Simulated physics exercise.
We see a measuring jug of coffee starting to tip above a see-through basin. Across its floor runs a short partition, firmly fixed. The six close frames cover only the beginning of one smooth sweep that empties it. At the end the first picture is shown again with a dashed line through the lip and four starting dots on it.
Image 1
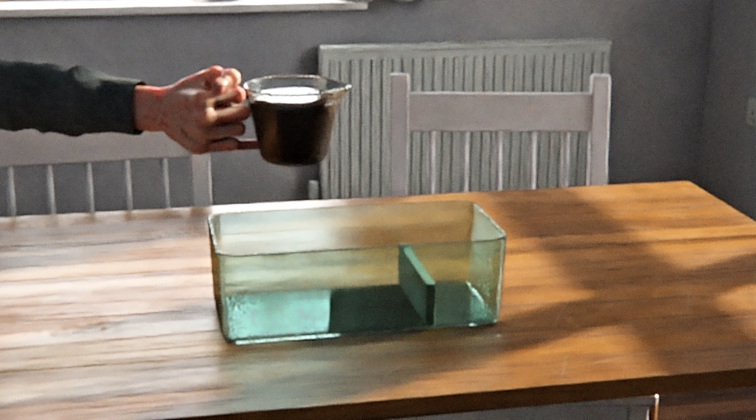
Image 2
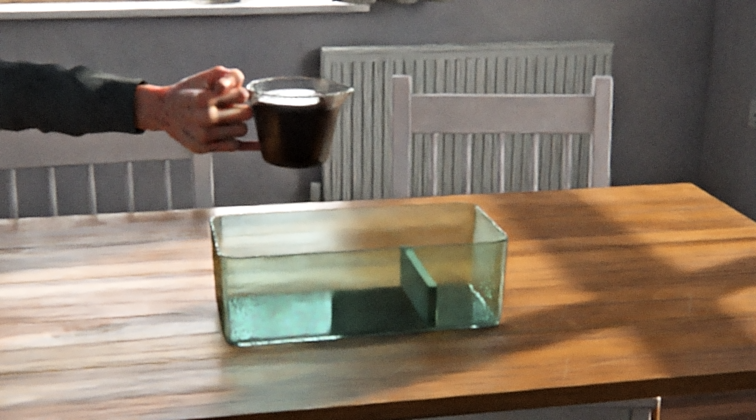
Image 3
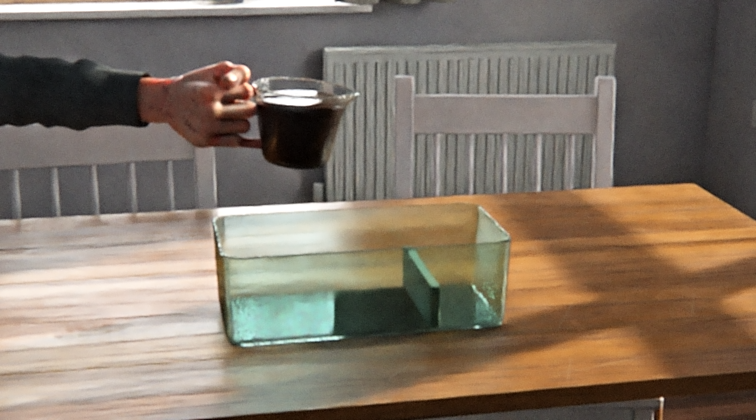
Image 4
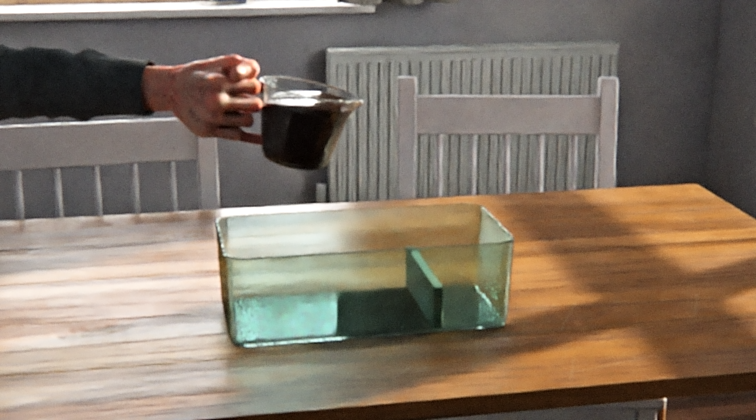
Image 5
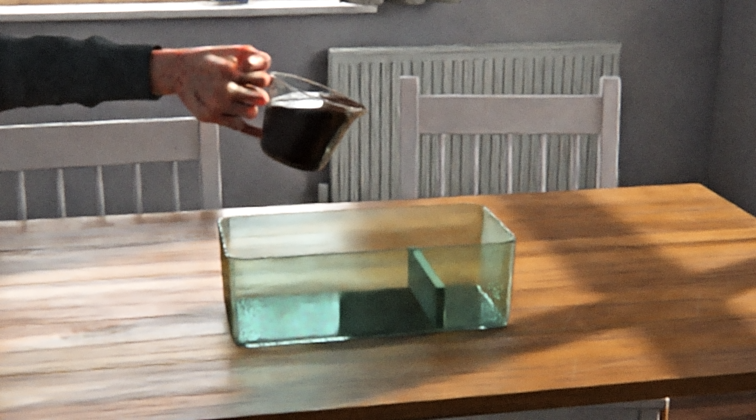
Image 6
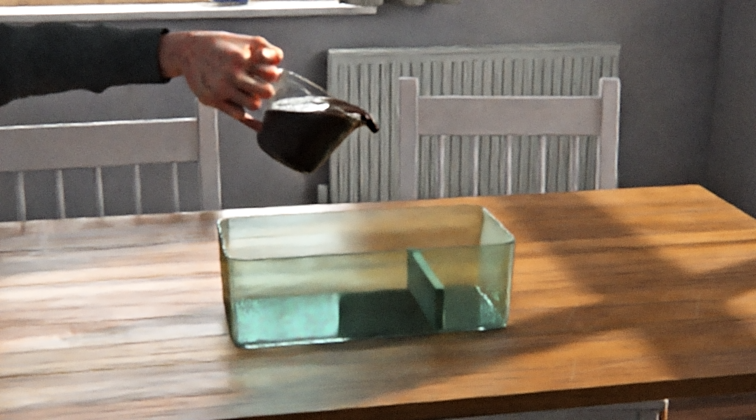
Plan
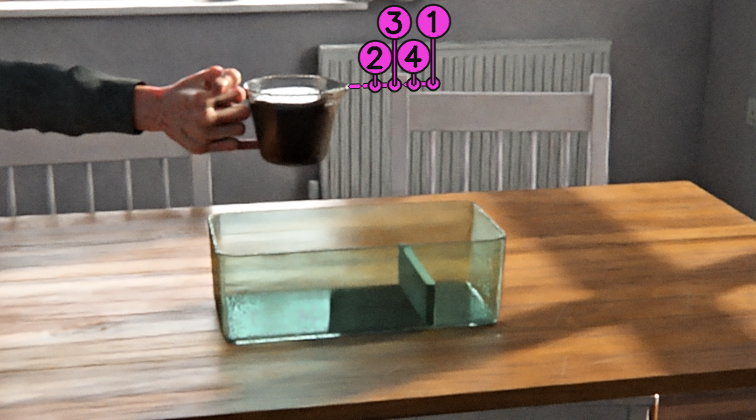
Above a glass basin on a wooden table, a hand gradually tilts a jug of dark liquid rightward.
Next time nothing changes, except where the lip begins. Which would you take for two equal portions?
Take 2.
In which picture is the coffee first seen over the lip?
Picture 6.
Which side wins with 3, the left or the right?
The right one.
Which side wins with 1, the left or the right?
The right one.
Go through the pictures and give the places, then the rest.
Upright, lip at (350, 86); basin from (222, 342) to (499, 321); top of the wall at (416, 262); nothing has left yet.
Upright, lip at (353, 89); nothing has left yet.
Tipped about 6°, lip at (358, 94); nothing has left yet.
Tipped about 12°, lip at (363, 101); nothing has left yet.
Tipped about 21°, lip at (368, 111); nothing has left yet.
Tipped about 31°, lip at (368, 123); coffee is over the lip, down to (372, 129).
On the marked copy, 1 at (433, 83); 2 at (375, 85); 3 at (394, 84); 4 at (413, 84).
With 1, about 8 % ends left of the wall and 91 % right of it.
With 2, about 54 % ends left of the wall and 44 % right of it.
With 3, about 26 % ends left of the wall and 72 % right of it; 3 % is lost outside.
With 4, about 17 % ends left of the wall and 79 % right of it; 4 % is lost outside.
